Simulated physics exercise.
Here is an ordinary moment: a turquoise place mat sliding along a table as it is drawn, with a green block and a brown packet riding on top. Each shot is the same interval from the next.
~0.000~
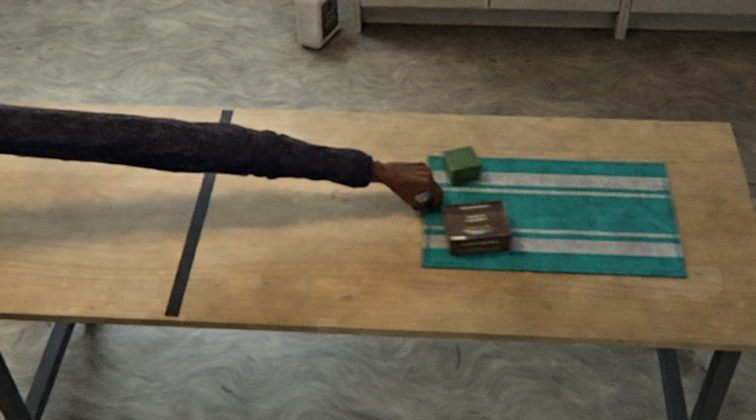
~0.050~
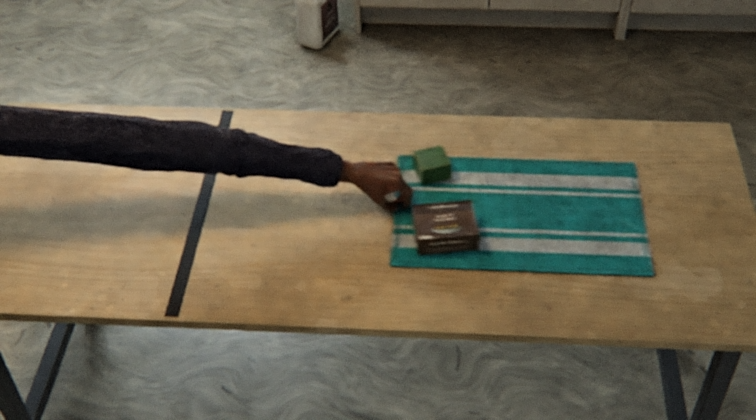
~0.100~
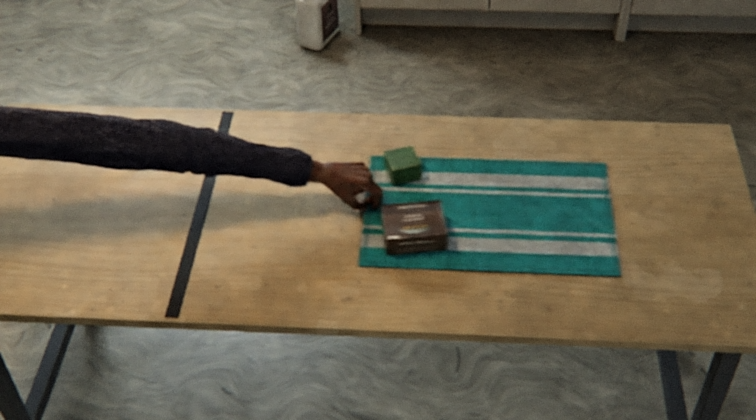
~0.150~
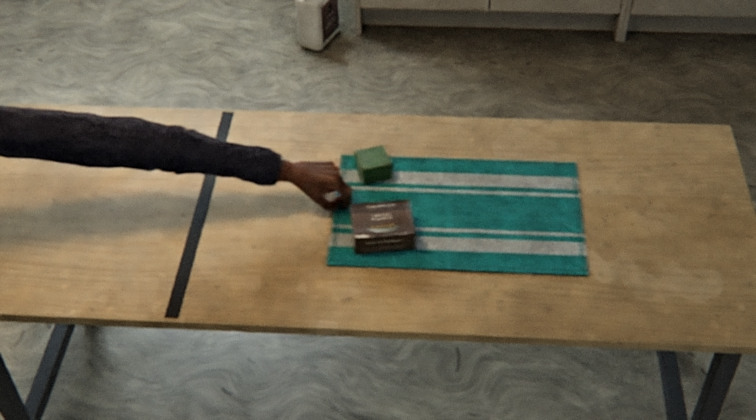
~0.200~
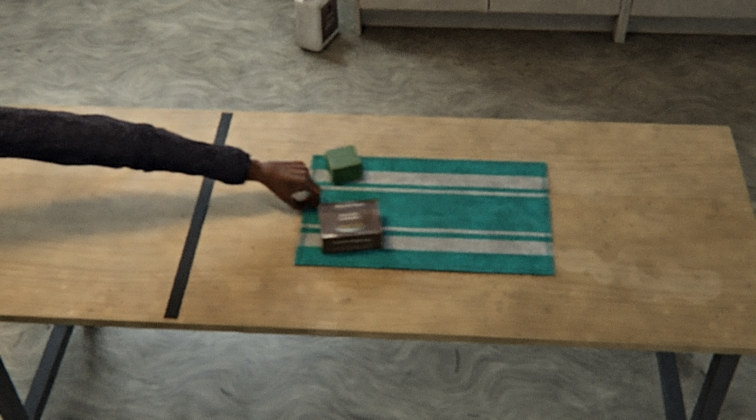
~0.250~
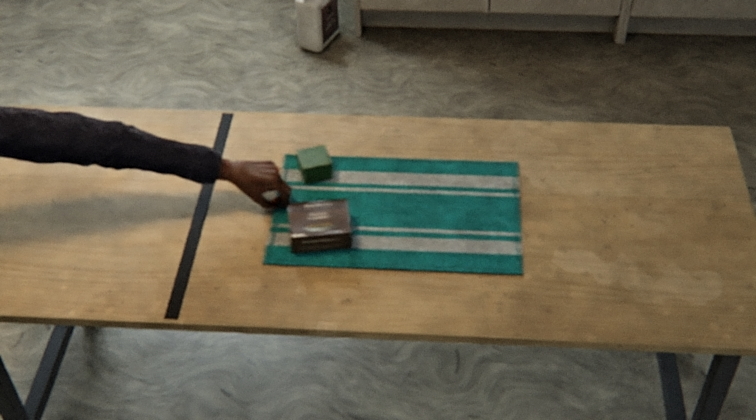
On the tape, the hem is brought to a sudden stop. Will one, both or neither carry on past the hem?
Result: The green block goes over, the brown packet goes over.
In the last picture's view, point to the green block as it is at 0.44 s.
(212, 161).
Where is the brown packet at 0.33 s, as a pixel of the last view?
It should be at about (270, 224).
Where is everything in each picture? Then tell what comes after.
In the first frame, place mat end (422, 267); green block (462, 158); brown packet (477, 219); tape (177, 296).
In the second frame, place mat end (390, 266), far hem (654, 276); brown packet (446, 219).
In the third frame, place mat end (358, 266); green block (403, 158).
In the fourth frame, place mat end (327, 265), far hem (588, 275); brown packet (382, 218).
In the fifth frame, place mat end (294, 265); green block (343, 157).
In the sixth frame, place mat end (263, 264), far hem (522, 274); green block (314, 156); brown packet (319, 217); tape (176, 299).
By 0.33 s, hem short of the tape; green block on the cloth near (268, 162); brown packet on the cloth near (270, 224).
By 0.44 s, hem at the tape; green block ahead of the hem near (212, 161); brown packet on the cloth near (210, 221).
When it is over, hem at the tape; green block ahead of the hem near (143, 160); brown packet ahead of the hem near (159, 221). The green block leaves the cloth and the brown packet shoots off the front.
